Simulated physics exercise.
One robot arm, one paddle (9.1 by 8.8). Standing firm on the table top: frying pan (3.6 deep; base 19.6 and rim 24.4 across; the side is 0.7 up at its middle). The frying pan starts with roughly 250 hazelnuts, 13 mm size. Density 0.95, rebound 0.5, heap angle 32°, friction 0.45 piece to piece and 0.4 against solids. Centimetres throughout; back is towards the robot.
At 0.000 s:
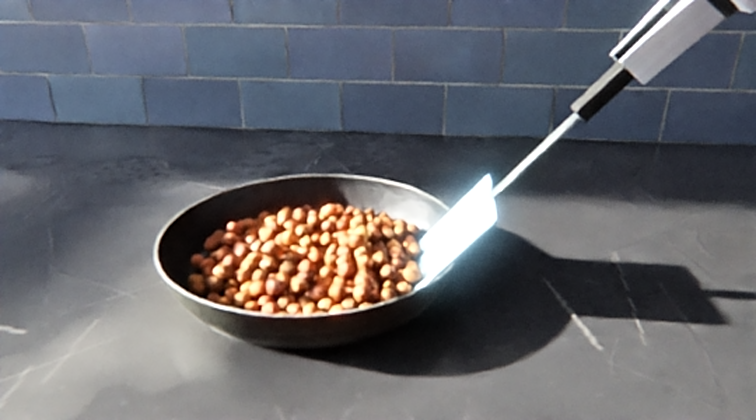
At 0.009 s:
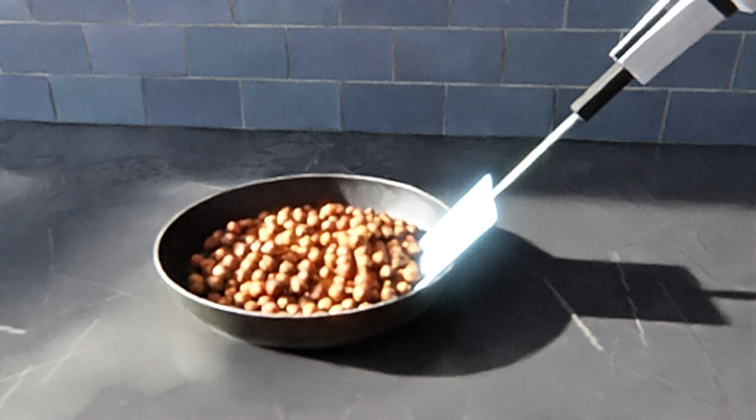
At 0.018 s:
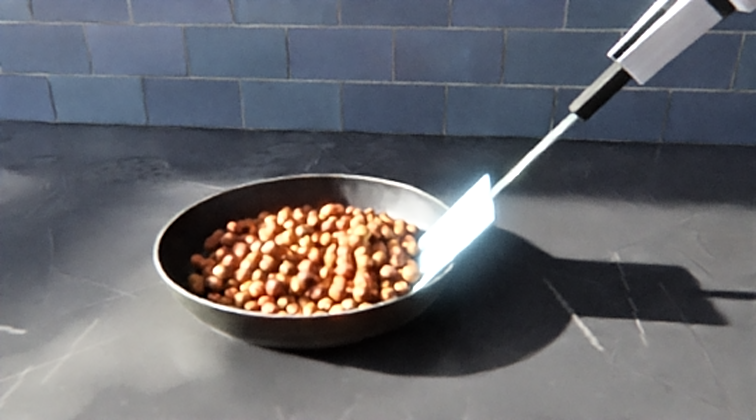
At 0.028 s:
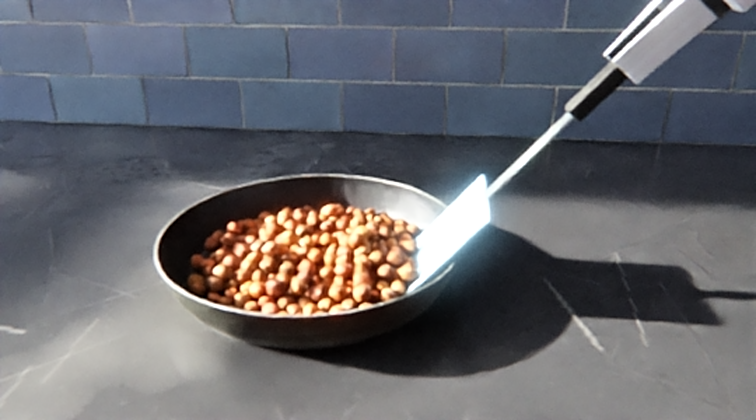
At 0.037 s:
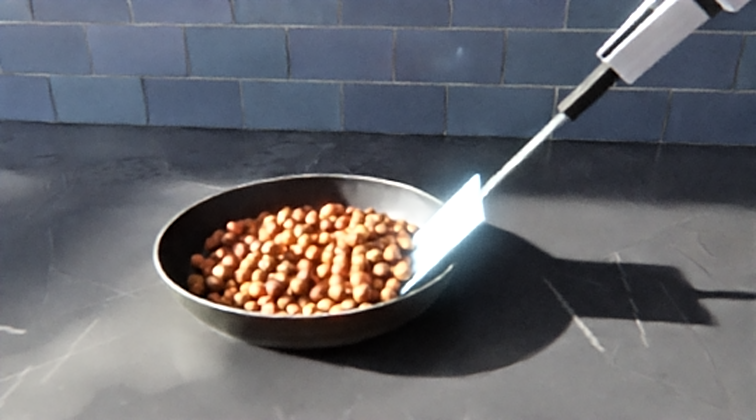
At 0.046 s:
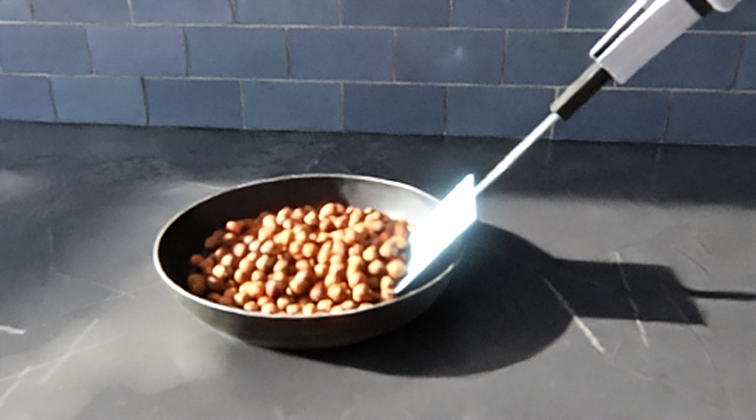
On a dark countertop, a robot arm's paddle slides slightly left against hazelnuts in a frying pan.
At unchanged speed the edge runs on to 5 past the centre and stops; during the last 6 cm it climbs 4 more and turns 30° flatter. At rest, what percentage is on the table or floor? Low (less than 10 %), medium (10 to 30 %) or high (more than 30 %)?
Share on the table or floor: Low (less than 10 %).
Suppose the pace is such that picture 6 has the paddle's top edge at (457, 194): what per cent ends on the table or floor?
About 15 per cent.
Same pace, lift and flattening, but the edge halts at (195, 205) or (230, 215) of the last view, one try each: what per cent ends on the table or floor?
Some 20 and 5 per cent.
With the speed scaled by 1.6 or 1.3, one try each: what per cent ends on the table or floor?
About 10 and 5 per cent.
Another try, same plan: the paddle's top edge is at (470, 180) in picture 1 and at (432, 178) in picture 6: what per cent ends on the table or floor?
Some 15 per cent.
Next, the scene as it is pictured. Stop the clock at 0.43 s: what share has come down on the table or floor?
About 0 per cent.
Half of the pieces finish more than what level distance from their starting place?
Roughly 2 cm.
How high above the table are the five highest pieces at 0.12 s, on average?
Roughly 4 cm.
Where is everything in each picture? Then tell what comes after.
In the first frame, the paddle top edge at (493, 195), sloping 50°; upper third of the load around (316, 251), from x 195 to 415, top at y 210; 246 in the frying pan.
In the second frame, the paddle top edge at (493, 195), sloping 50°; upper third of the load around (316, 252), from x 195 to 415, top at y 210.
In the third frame, the paddle top edge at (491, 195), sloping 50°; upper third of the load around (318, 252), from x 195 to 415, top at y 210.
In the fourth frame, the paddle top edge at (487, 195), sloping 50°; upper third of the load around (317, 252), from x 195 to 415, top at y 210.
In the fifth frame, the paddle top edge at (481, 195), sloping 50°; upper third of the load around (317, 251), from x 195 to 415, top at y 210.
In the sixth frame, the paddle top edge at (474, 195), sloping 50°; upper third of the load around (326, 248), from x 195 to 415, top at y 210; 246 in the frying pan.
After 0.12 s, sloping 50°, highest piece 4 above the table; 246 in the frying pan.
After 0.19 s, sloping 37°, highest piece 5 above the table; 246 in the frying pan.
After 0.43 s, sloping 20°, highest piece 5 above the table; 243 in the frying pan, 3 on the table or floor.
After 1.48 s, sloping 20°, highest piece 4 above the table; 243 in the frying pan, 3 on the table or floor.
In the end, 243 in the frying pan, 3 on the table or floor. That is 1 % on the table or floor.
